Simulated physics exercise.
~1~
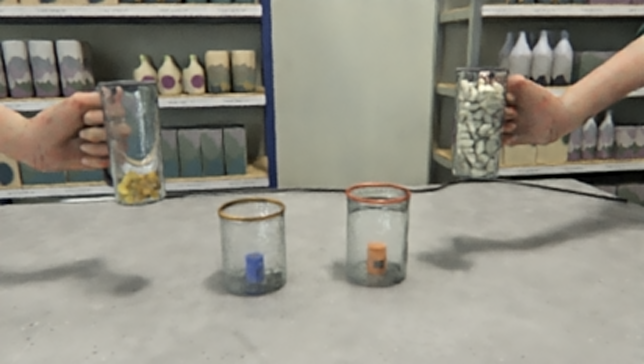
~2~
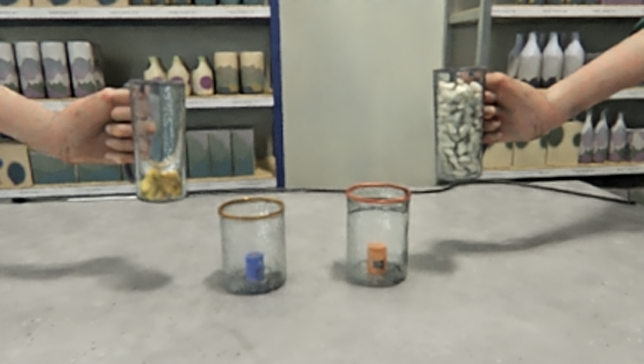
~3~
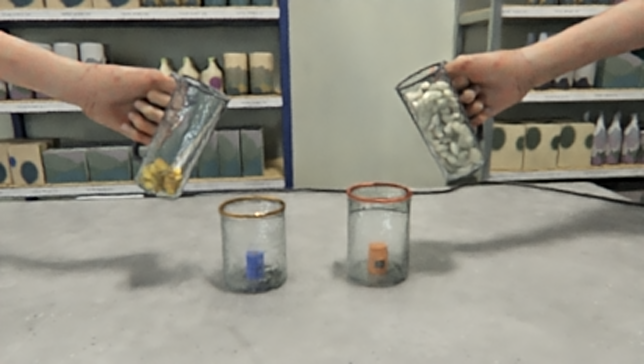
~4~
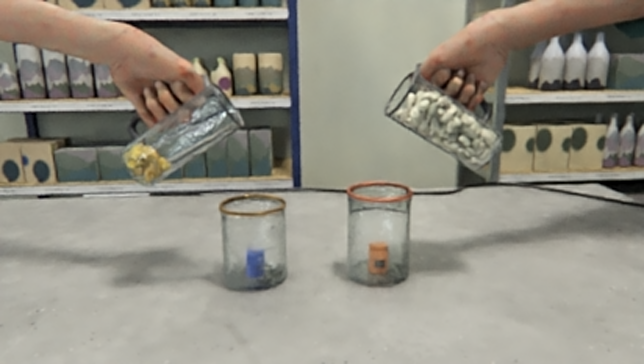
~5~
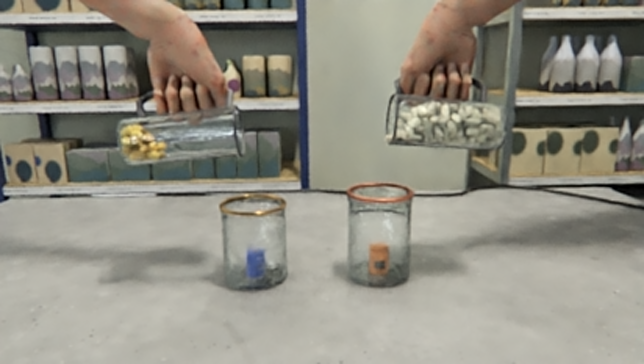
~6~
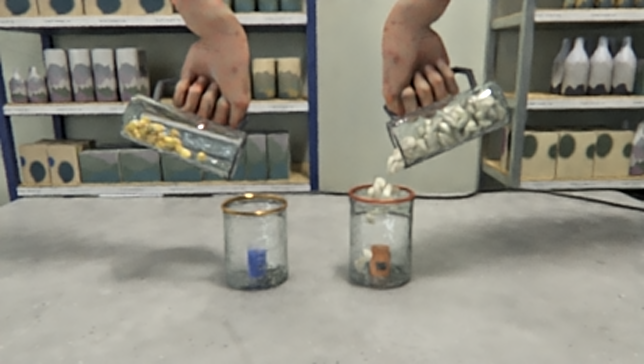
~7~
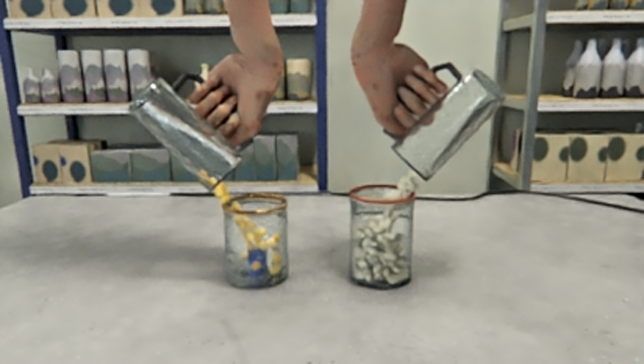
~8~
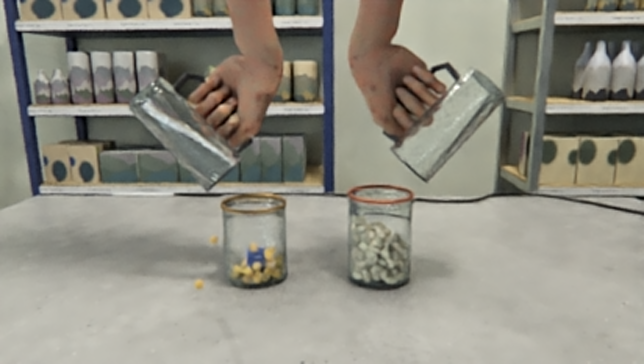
Two hands tip clear, handled cups over two glass containers on a grey counter, viewed from the front with stocked shelves behind. The left beaker has an amber rim and a small blue object inside; the right jar has a red rim and an orange one. The cups move inward and tilt, and whitish pieces start falling into the jar before yellow pieces reach the beaker. Both cups empty, nearly upside down. The white pile covers the orange object, while the blue one still shows above a shallow yellow layer, with two stray pieces left beside the beaker.
